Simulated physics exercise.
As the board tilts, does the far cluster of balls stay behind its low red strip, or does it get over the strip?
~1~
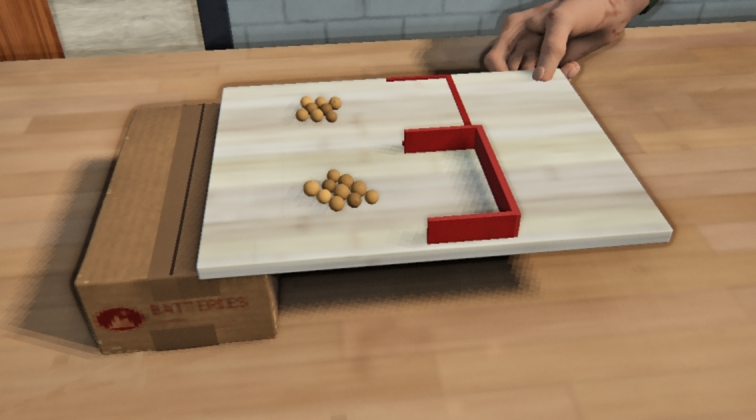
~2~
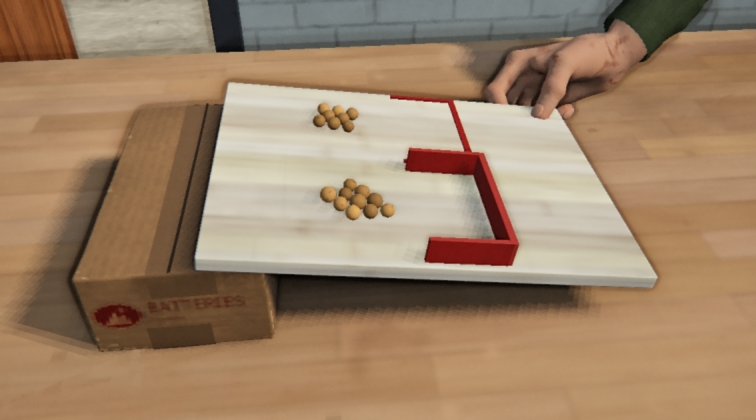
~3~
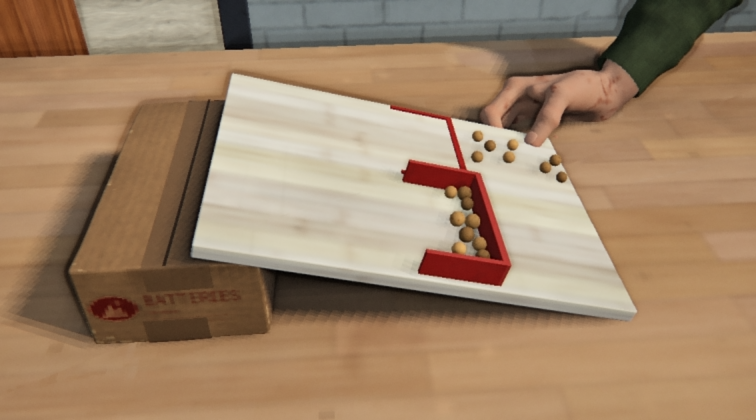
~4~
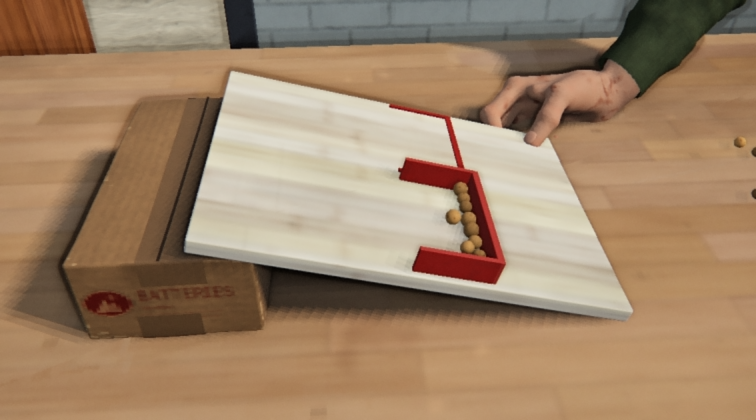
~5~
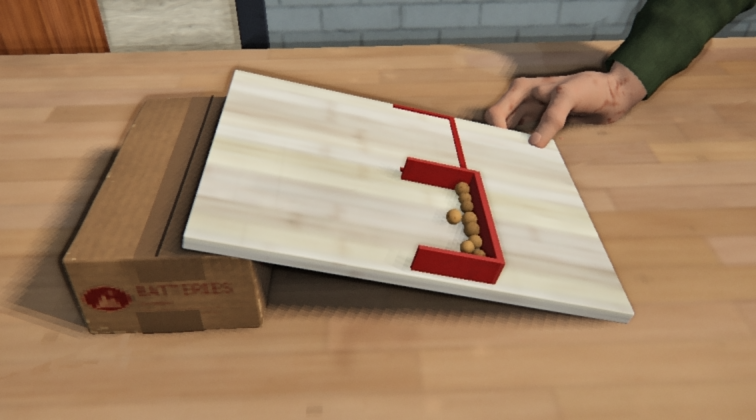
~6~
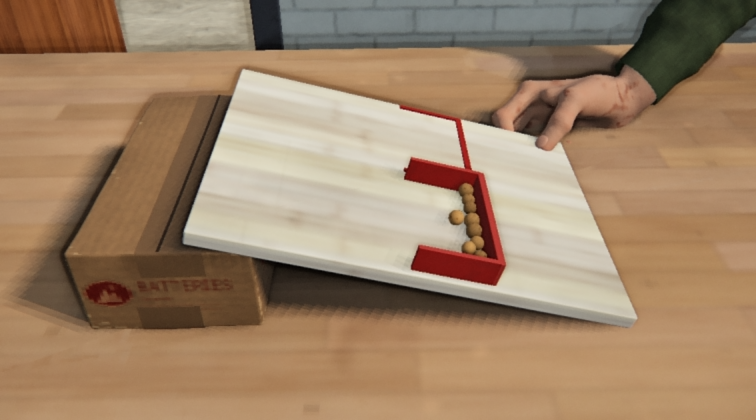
The far cluster goes over its low red strip and rolls off the board. The near cluster, by contrast, piles up behind its taller barrier.
